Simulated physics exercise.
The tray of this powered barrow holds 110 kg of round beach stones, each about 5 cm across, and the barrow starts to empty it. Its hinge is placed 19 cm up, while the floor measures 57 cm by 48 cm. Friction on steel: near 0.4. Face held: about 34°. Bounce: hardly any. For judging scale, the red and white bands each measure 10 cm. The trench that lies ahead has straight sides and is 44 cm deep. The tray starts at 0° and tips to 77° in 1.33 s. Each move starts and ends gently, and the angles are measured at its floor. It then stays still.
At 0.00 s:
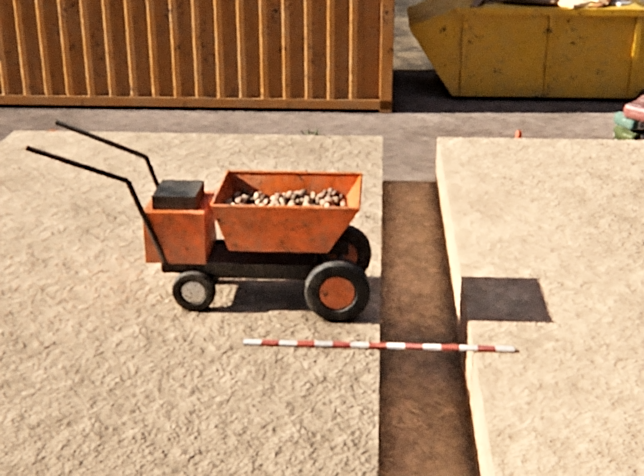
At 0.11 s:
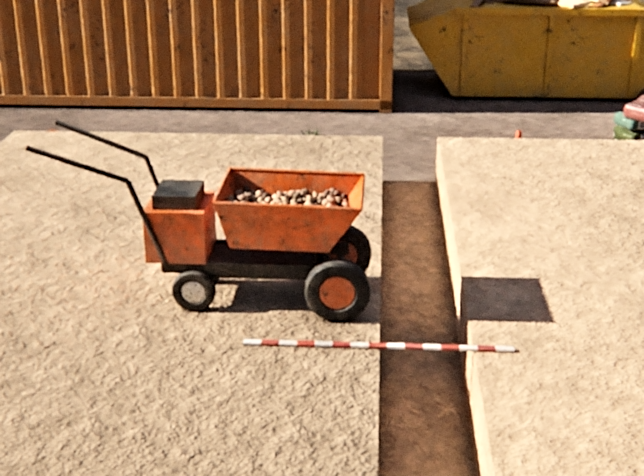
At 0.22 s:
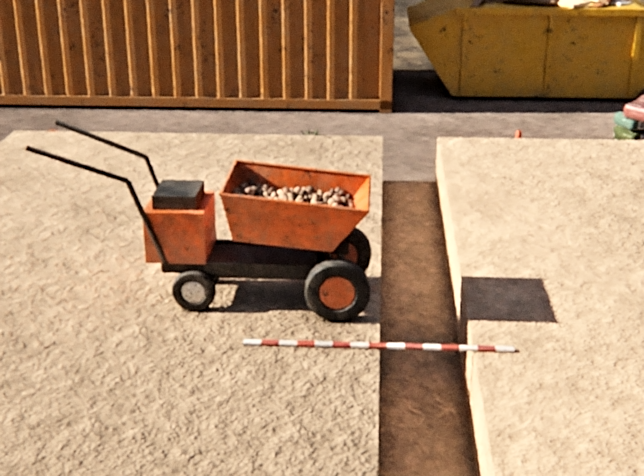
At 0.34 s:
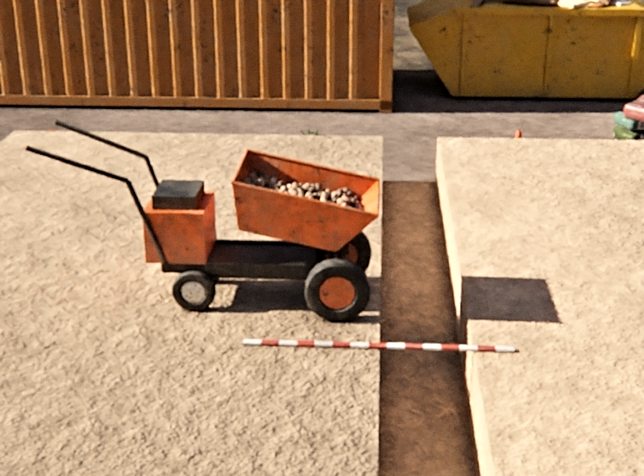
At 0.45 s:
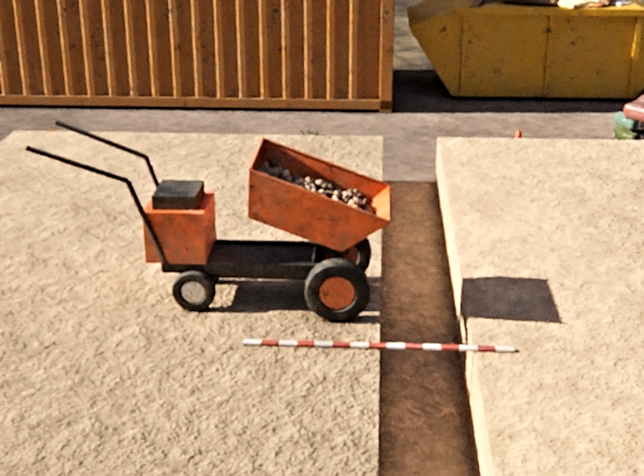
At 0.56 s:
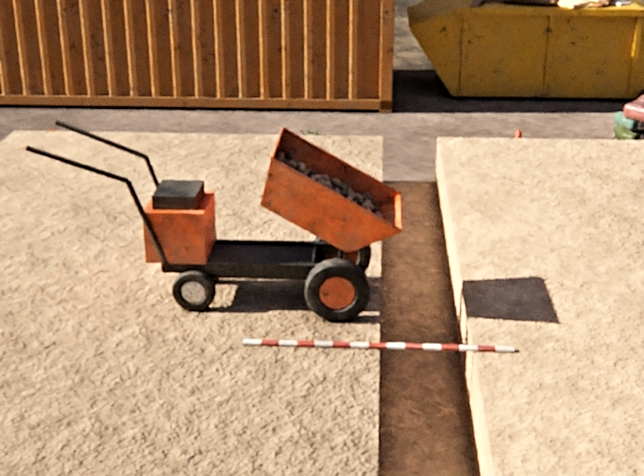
The orange tray of a small barrow tilts steadily to the right, carrying its stones.
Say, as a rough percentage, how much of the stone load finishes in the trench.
Roughly 62 out of 100.
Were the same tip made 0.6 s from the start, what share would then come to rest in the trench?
I'd put it at roughly 40 per cent.
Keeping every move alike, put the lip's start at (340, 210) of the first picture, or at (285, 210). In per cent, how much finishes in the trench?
Around 95% for the first place and 95% for the second.
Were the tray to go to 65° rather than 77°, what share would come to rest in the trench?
It would be near 65 per cent.
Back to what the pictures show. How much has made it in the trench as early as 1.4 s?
At that moment: Approx. 30 %.
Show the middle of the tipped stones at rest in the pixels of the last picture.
The resting stones are centred at roughly (453, 353).
After 1.0 s the floor is at 65°; 100 % in the tray; the foremost stones are at (436, 257).
After 1.4 s the floor is at 77°; 43 % in the tray, 31 % in the trench, 26 % past the trench; the foremost stones are at (526, 302).
After 1.8 s the floor is at 77°; 13 % in the tray, 49 % in the trench, 38 % past the trench; the foremost stones are at (602, 307).
After 3.7 s the floor is at 77°; 0 % in the tray, 62 % in the trench, 38 % past the trench; the foremost stones are past the picture's edge.
